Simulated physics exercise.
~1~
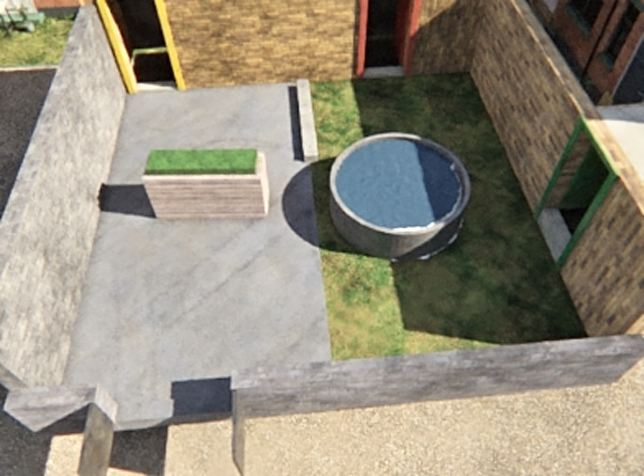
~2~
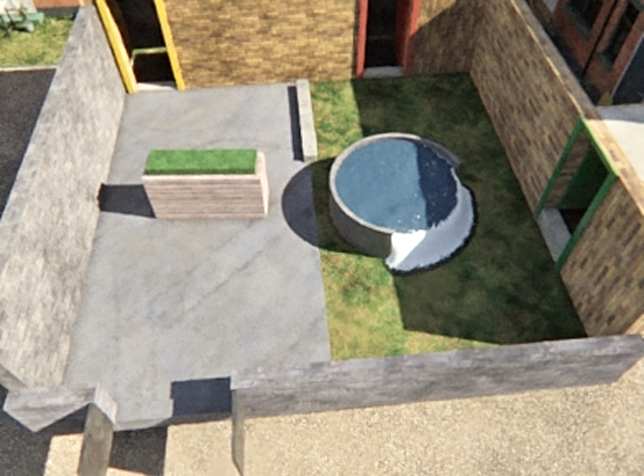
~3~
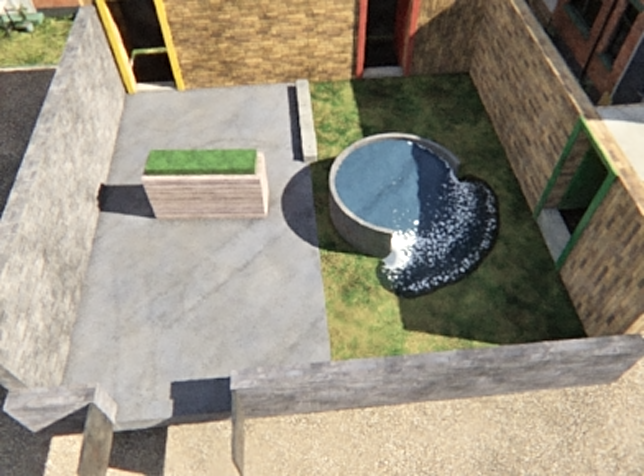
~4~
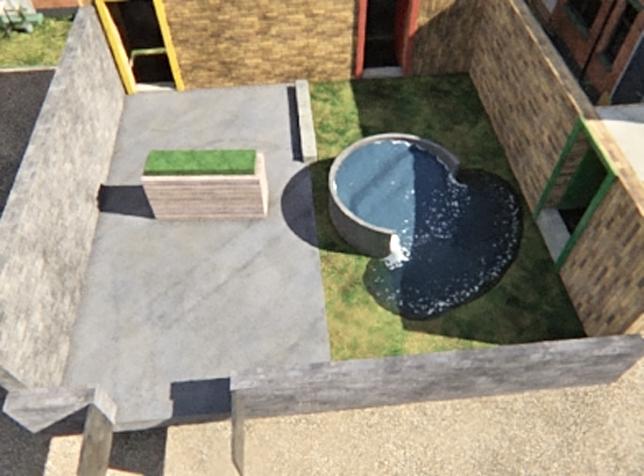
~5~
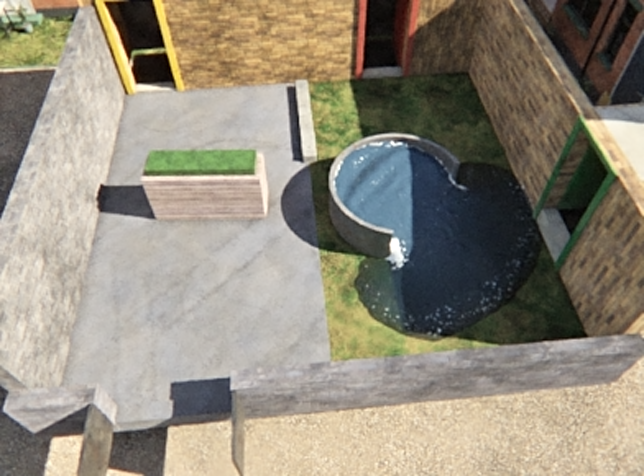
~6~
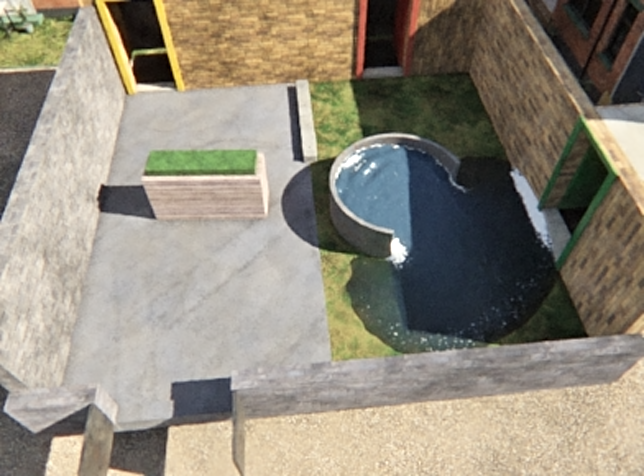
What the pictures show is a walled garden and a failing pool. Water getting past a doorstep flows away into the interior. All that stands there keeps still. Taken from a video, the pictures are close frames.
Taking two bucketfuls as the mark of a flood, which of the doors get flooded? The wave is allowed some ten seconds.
The yellow door stays below the mark, the red door stays below the mark, the green door stays below the mark.
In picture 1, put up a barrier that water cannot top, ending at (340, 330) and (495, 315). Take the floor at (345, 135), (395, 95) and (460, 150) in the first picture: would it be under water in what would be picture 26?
First spared, then spared, then soaked.
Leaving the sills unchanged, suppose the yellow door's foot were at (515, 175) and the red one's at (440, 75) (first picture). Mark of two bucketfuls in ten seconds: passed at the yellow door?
Checking it alone, the yellow door overshoots.
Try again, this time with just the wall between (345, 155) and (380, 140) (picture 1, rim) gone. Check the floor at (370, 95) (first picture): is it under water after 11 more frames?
It would be drenched.
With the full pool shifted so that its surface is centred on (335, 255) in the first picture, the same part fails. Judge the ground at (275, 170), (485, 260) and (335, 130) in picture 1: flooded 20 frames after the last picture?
In order, the three spots end up untouched, waterlogged and untouched.
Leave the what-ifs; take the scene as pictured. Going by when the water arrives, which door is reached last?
It would be the one in yellow.
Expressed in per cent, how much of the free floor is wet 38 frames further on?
Estimated share: About 65 %.
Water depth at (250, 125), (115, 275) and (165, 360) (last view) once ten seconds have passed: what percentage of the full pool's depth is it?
About 0 per cent, then 10 per cent, then 10 per cent.
A moment on, water covers 20 % of the floor; the yellow door not reached, the red door not reached, the green door wet at the sill, nothing in.
Next, water covers 25 % of the floor; the yellow door not reached, the red door not reached, the green door wet at the sill, nothing in.
Then, water covers 35 % of the floor; the yellow door not reached, the red door not reached, the green door wet at the sill, nothing in.
Later, water covers 65 % of the floor; the yellow door not reached, the red door wet at the sill, nothing in, the green door wet at the sill, nothing in.
In the end, water covers 85 % of the floor; the yellow door wet at the sill, nothing in, the red door wet at the sill, nothing in, the green door wet at the sill, nothing in.
